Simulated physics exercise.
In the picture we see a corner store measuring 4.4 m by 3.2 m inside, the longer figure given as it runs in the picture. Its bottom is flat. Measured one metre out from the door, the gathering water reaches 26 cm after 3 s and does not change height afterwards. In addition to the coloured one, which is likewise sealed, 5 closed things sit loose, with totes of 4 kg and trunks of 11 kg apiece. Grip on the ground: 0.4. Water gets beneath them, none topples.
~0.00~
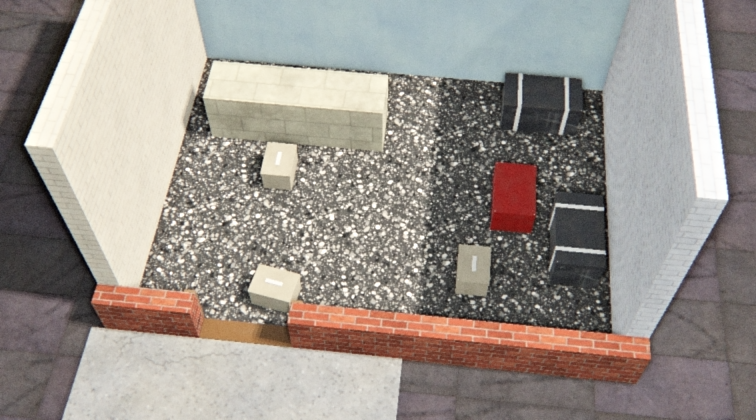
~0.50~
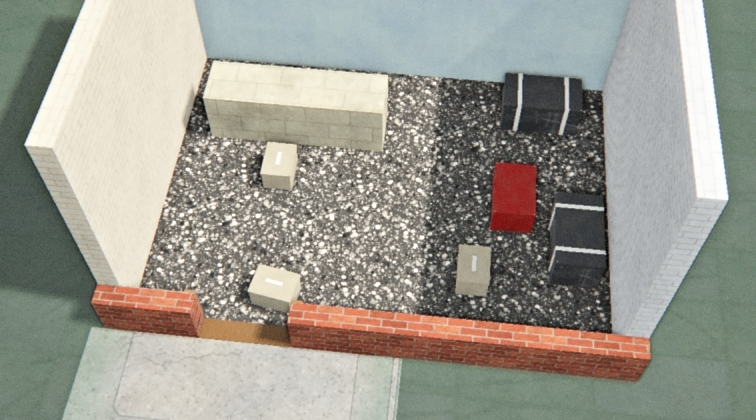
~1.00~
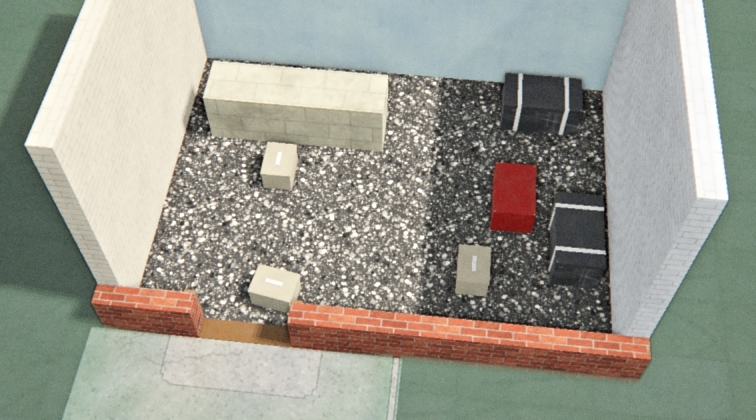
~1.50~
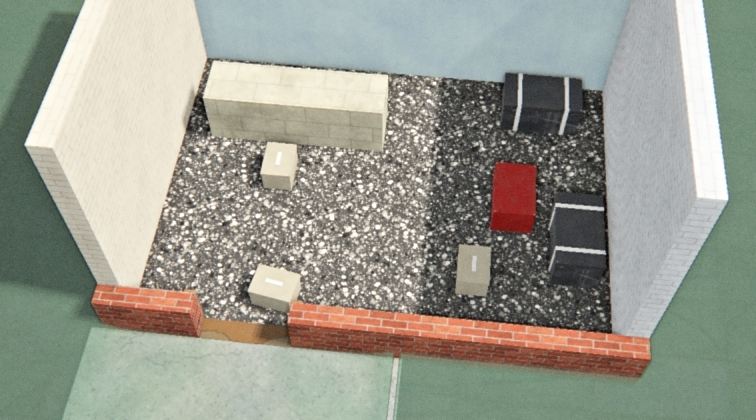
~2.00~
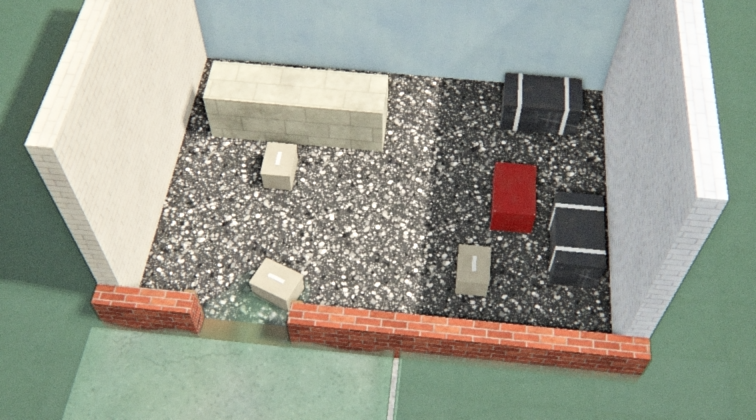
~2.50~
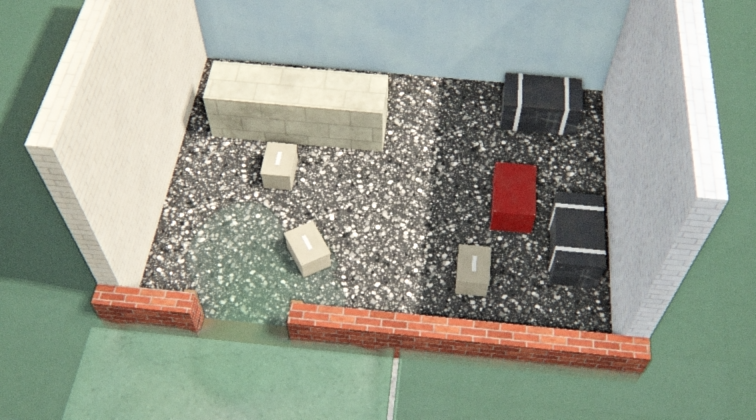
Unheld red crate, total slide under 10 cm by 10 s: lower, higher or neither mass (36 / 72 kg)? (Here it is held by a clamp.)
Small one works.
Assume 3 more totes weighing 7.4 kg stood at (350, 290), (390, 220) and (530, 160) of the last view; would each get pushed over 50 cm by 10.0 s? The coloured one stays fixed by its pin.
Note, in sequence: Not exceeded, exceeded, exceeded.
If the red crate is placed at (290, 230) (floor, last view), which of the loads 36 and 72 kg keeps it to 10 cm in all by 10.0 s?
Result: Heavy passes, light fails.
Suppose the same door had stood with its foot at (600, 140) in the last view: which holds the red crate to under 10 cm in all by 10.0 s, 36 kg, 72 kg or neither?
Under that setup, the light option succeeds.
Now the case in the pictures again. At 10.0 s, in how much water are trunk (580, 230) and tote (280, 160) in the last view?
First roughly 12 cm, second roughly 11 cm.
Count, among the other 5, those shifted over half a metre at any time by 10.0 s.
5 of them.
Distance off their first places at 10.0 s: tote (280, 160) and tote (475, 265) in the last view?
Respectively 300 and 40 centimetres.
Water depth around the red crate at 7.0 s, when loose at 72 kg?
Close to 4 cm deep.
After 3.5 s the red crate would be 0 cm from its start with 36 kg and 0 cm from its start with 72 kg; 0 cm of water round it then.
After 4.5 s the red crate would be 0 cm from its start with 36 kg and 0 cm from its start with 72 kg; 1 cm of water round it then.
After 7.0 s the red crate would be 0 cm from its start with 36 kg and 0 cm from its start with 72 kg; 4 cm of water round it then.
After 10.0 s the red crate would be 0 cm from its start with 36 kg and 0 cm from its start with 72 kg; 8 cm of water round it then.
